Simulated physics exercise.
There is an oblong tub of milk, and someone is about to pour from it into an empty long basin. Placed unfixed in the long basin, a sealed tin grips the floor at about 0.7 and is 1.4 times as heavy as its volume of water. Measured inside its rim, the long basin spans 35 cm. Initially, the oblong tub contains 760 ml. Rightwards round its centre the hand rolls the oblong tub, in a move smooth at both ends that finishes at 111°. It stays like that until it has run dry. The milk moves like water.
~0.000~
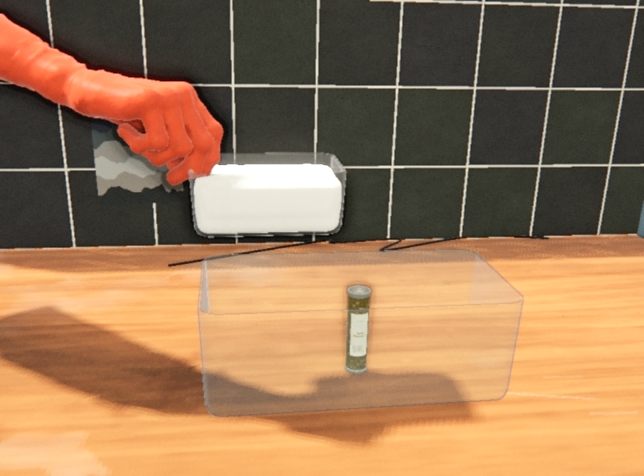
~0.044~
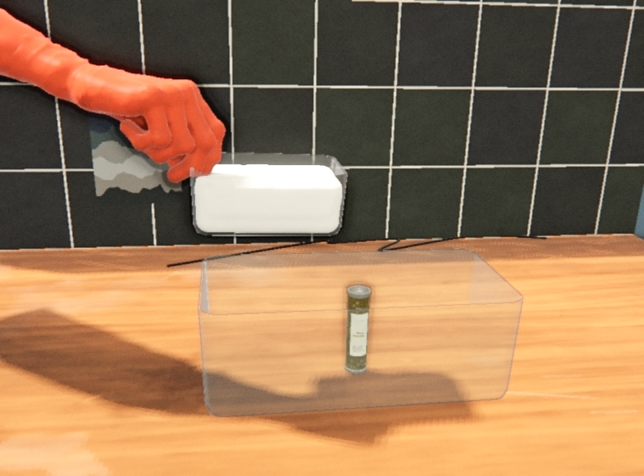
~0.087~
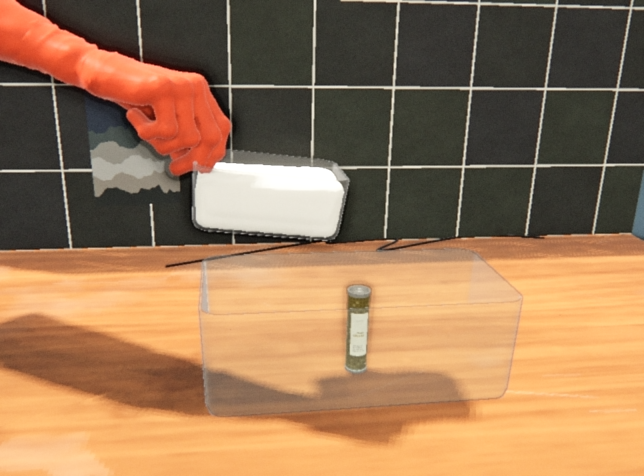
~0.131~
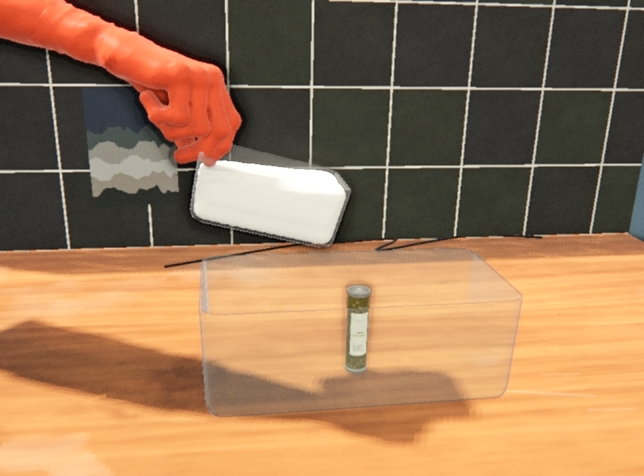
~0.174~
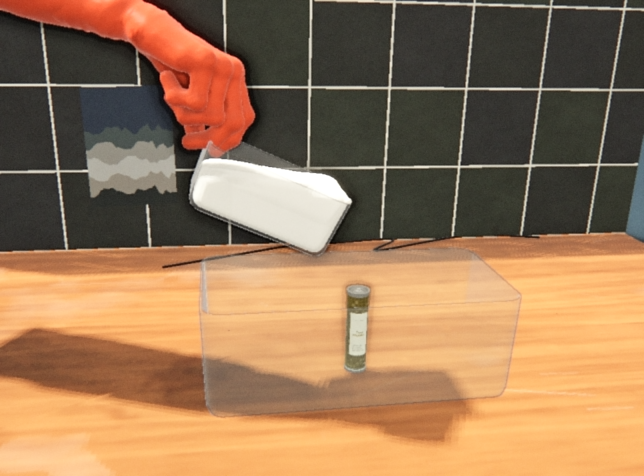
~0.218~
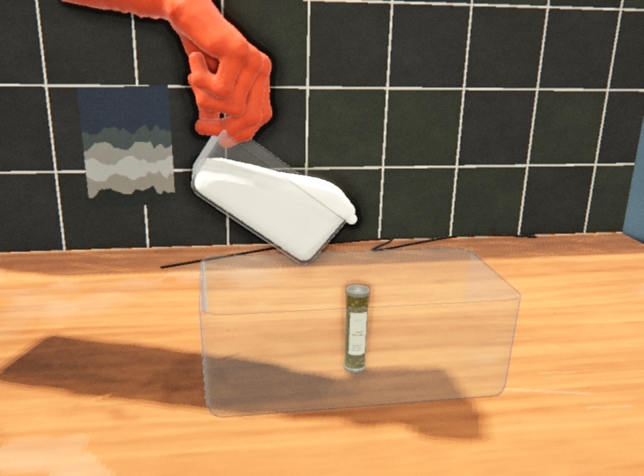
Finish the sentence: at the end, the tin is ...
Standing on its base.
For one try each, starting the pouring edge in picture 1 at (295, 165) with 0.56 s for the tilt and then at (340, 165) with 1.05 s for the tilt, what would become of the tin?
Try 1: Tipped over; try 2: Still standing.
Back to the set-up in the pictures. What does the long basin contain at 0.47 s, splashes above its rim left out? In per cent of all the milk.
Roughly 76 percent.
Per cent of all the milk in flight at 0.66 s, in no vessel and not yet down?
About 2 per cent.
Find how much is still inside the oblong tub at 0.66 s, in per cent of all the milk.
Share remaining: Approx. 1 %.
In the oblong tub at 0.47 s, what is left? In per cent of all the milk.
About 10 per cent.
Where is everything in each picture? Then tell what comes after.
Tilt 0°; pouring edge (339, 165); surface from (195, 175) to (335, 175); the long basin's rim runs from (201, 284) to (498, 274); the tin's top is at (359, 294), in the first picture.
Tilt 2°; pouring edge (339, 167); surface from (196, 174) to (336, 175), in the second picture.
Tilt 6°; pouring edge (341, 173); surface from (198, 172) to (337, 178), in the third picture.
Tilt 14°; pouring edge (342, 183); surface from (198, 171) to (339, 181), in the fourth picture.
Tilt 24°; pouring edge (342, 196); surface from (199, 169) to (343, 189); 1 per cent is over the edge, in the fifth picture.
Tilt 37°; pouring edge (338, 211); surface from (197, 165) to (327, 191); 7 per cent is over the edge, in the sixth picture.
After 0.47 s the tilt is 104° and 9 per cent is still to pour; the tin stands where it began.
After 0.66 s the tilt is 111° and 1 per cent is still to pour; the tin stands where it began.
After 0.85 s the tilt is 111° and 0 per cent is still to pour; the tin stands where it began.
After 1.06 s the tilt is 111° and 0 per cent is still to pour; the tin stands where it began.
In the end the tin stands where it began.
